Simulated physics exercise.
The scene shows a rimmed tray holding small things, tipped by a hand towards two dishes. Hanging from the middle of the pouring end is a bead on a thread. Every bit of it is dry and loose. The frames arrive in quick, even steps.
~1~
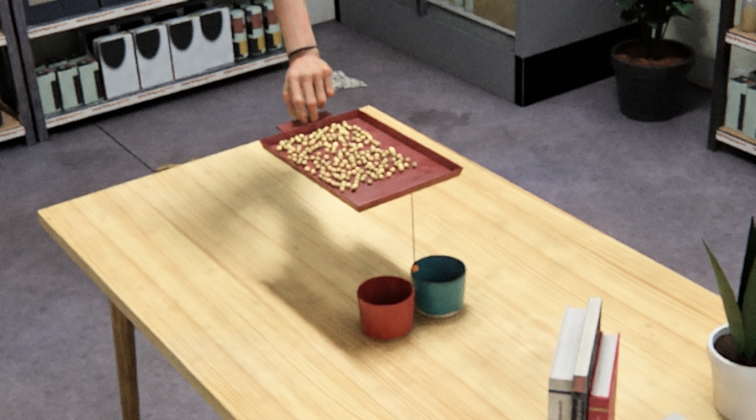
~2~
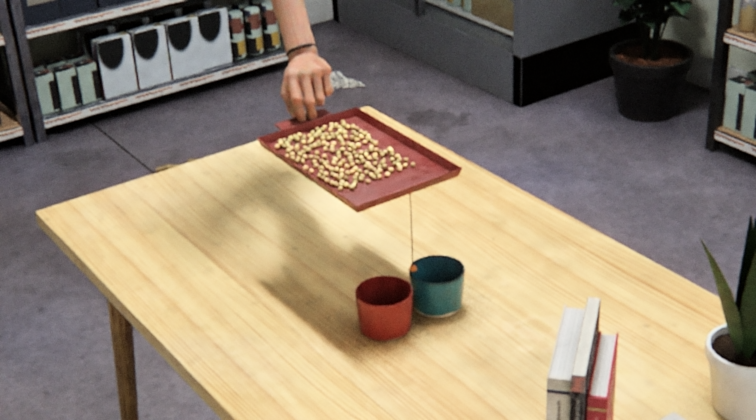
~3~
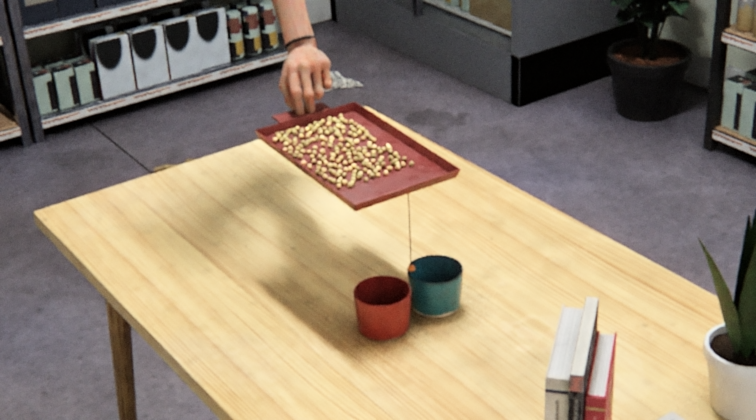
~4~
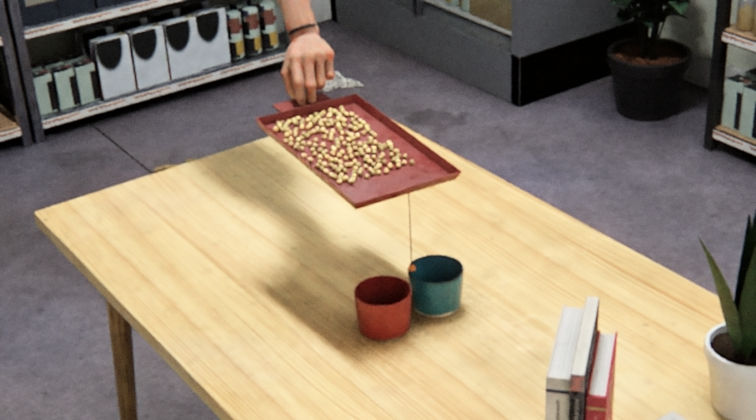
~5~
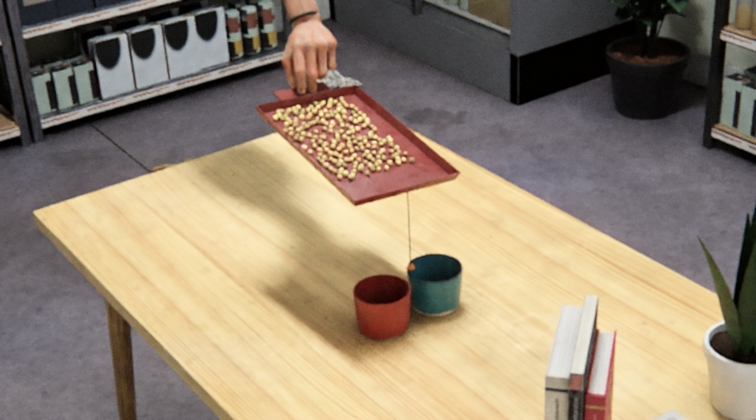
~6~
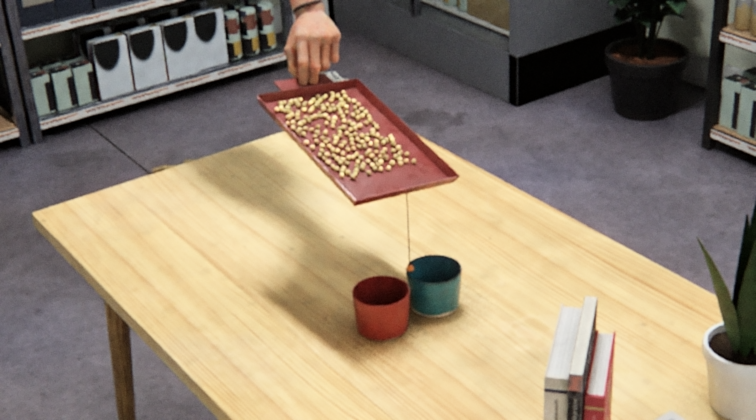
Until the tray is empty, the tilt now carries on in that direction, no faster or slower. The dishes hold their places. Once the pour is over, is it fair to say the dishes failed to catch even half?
Yes: Most never reaches the dishes.
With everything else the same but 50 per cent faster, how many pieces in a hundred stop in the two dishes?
Roughly 10 in a hundred.
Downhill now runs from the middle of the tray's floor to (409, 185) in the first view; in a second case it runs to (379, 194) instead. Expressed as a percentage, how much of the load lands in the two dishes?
For the first it's near 20 %, for the second near 40 %.
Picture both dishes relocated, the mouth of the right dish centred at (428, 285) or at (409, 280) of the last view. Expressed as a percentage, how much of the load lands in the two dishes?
Around 0 and then 0 per cent.
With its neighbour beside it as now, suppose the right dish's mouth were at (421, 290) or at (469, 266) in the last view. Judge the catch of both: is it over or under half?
Taking them in turn, it's short of half and then beyond half.
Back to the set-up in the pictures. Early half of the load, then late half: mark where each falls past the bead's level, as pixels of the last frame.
(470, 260) for the early half, (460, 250) for the late half.
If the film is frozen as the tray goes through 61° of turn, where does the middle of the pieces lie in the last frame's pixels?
Look around (448, 193) in the last picture.
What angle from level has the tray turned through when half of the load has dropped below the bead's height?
Approx. reading: About 75°.
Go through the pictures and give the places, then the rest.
In the first picture, corners of the pouring end at (358, 204) and (459, 167), level; middle of the load at (340, 155), soya beans; left dish at (402, 318); right dish at (456, 295); bead on its thread at (415, 268).
In the second picture, corners of the pouring end at (357, 203) and (458, 168), level; middle of the load at (339, 154).
In the third picture, corners of the pouring end at (356, 202) and (456, 169), tipped barely, lowest at the right corner; middle of the load at (337, 150).
In the fourth picture, corners of the pouring end at (357, 201) and (457, 171), tipped a little, lowest at the right corner; middle of the load at (337, 143).
In the fifth picture, corners of the pouring end at (356, 198) and (456, 171), tipped a little, lowest at the right corner; middle of the load at (337, 136).
In the sixth picture, corners of the pouring end at (357, 198) and (455, 175), tipped clearly, lowest at the right corner; middle of the load at (340, 132); left dish at (398, 318); right dish at (451, 295).
Soon after the last picture, tray tipped steeply; about half on the tray; a stray few in the right dish; about a quarter outside both; a small part in the air.
A little later, tray tipped past a quarter turn; about a quarter in the right dish; about two thirds outside both; a stray few in the air.
Later still, tray tipped past a quarter turn; about a quarter in the right dish; most outside both.
At rest, tray tipped past a quarter turn; none in the left dish; about a quarter in the right dish; most outside both.
